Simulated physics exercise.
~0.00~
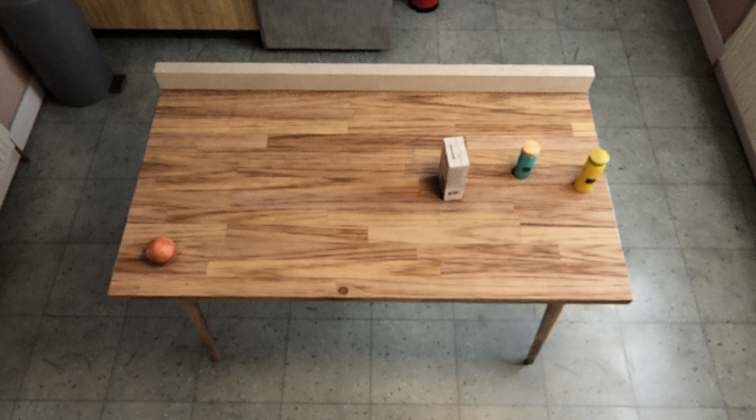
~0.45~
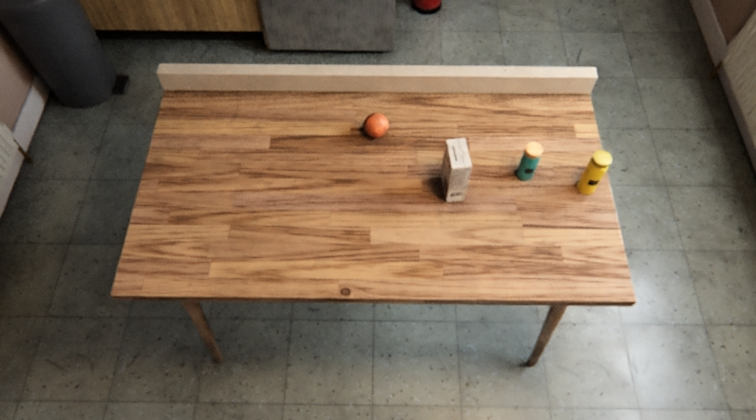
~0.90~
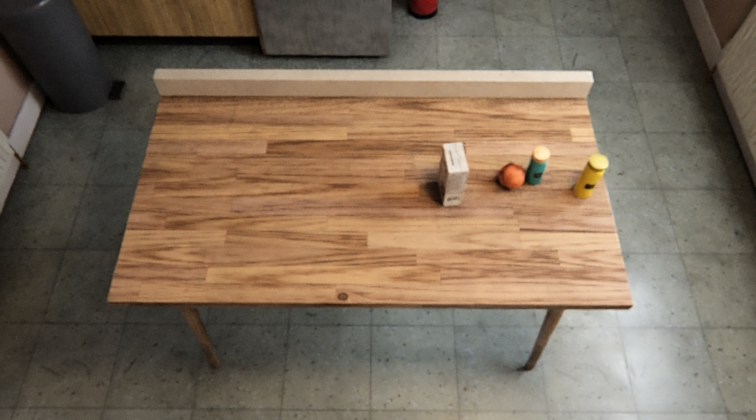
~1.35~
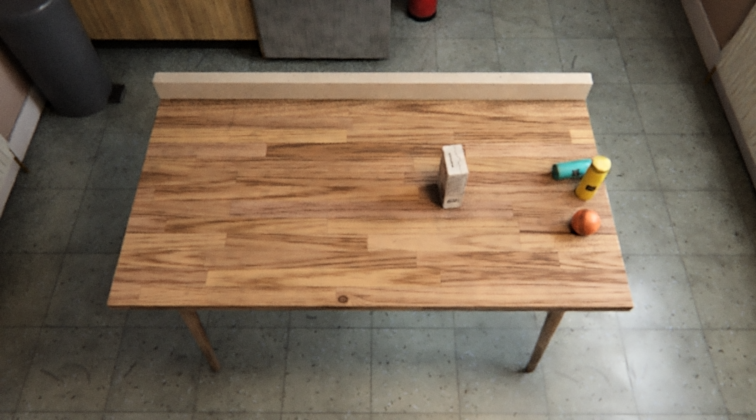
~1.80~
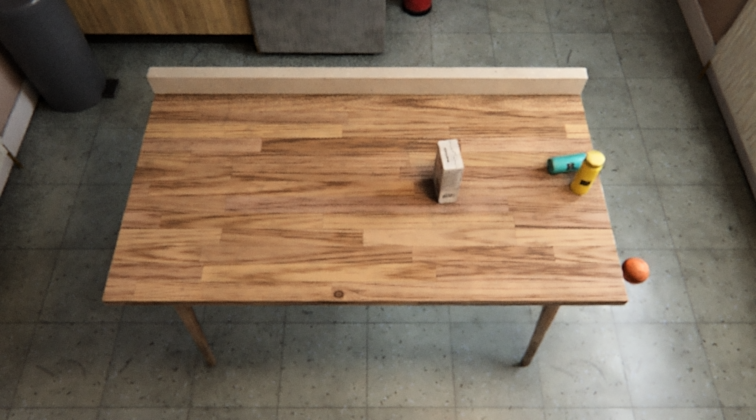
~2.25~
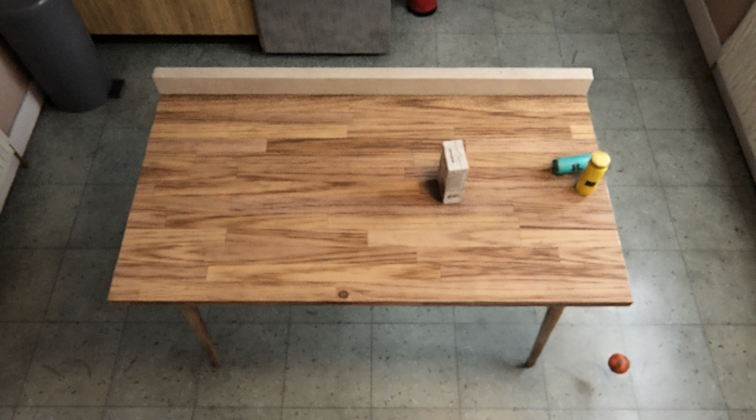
An orange ball sits near the left front corner of a wooden table, seen from above in a room with a grey tiled floor. A pale rail runs along the far side, and a whitish packet, a turquoise shaker and a yellow shaker stand toward the right. The ball travels to the far side near the rail, then heads back rightward to the turquoise shaker. The shaker topples and ends up beside the yellow one, while the ball continues off the right edge and drops toward the floor. The packet and yellow shaker remain standing.
